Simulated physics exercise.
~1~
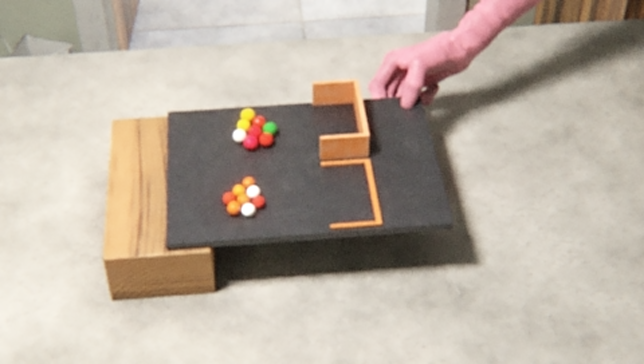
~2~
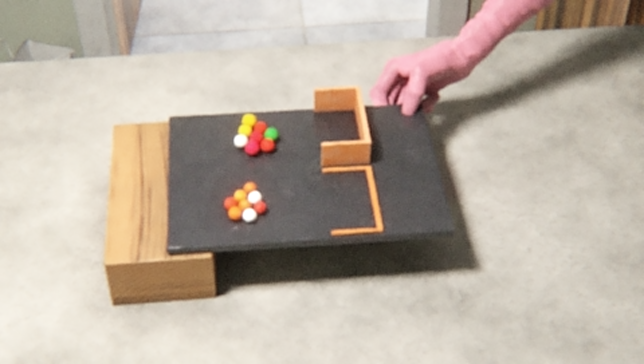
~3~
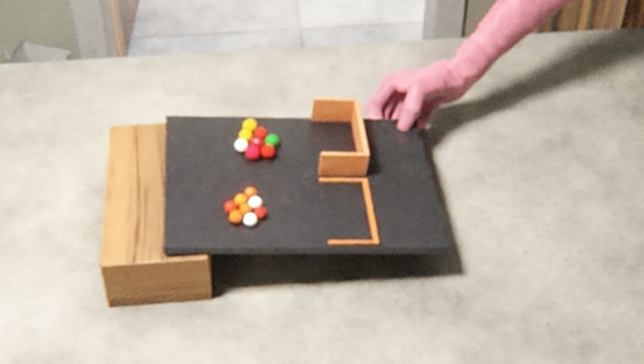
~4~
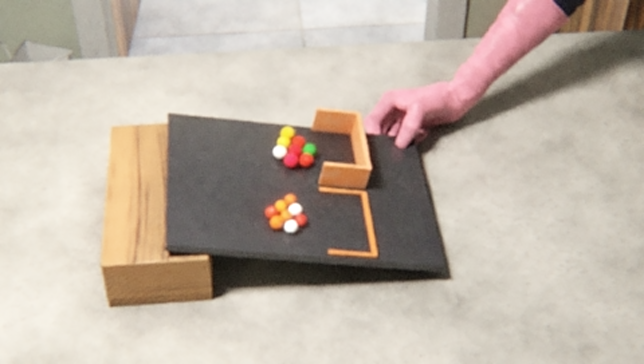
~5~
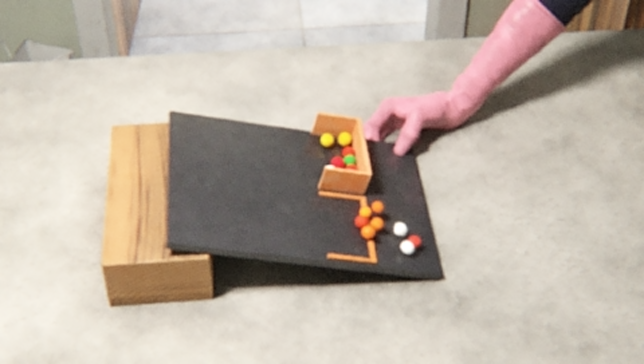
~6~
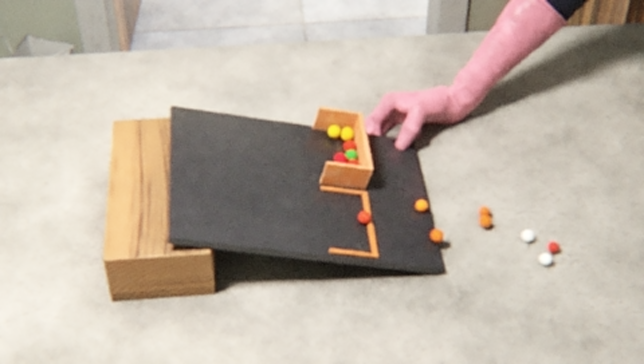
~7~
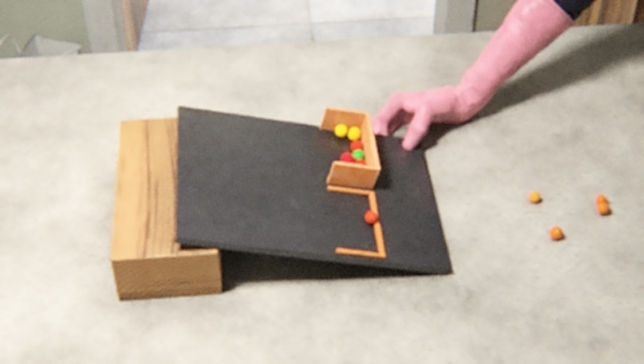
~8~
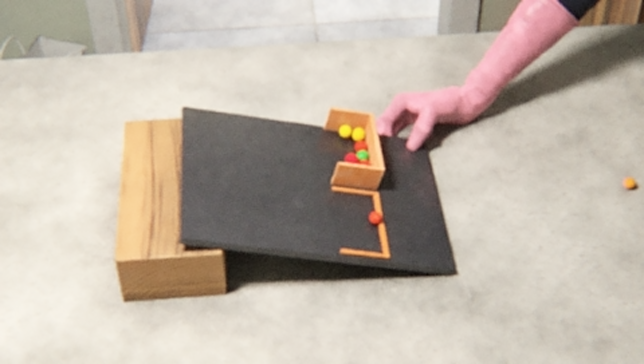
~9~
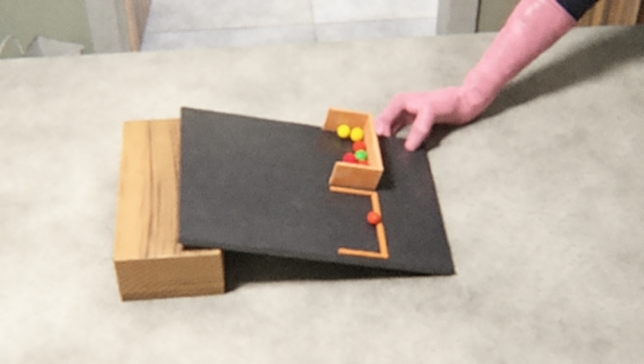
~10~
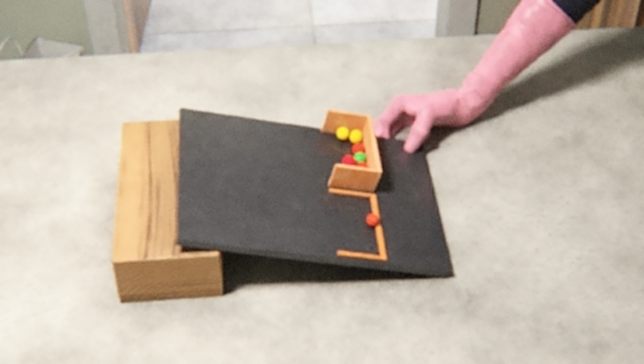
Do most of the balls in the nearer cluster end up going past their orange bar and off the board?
Yes, most of the nearer balls go over the low bar and roll away across the counter, with just one red ball left against it. The farther cluster stays behind its taller bar.
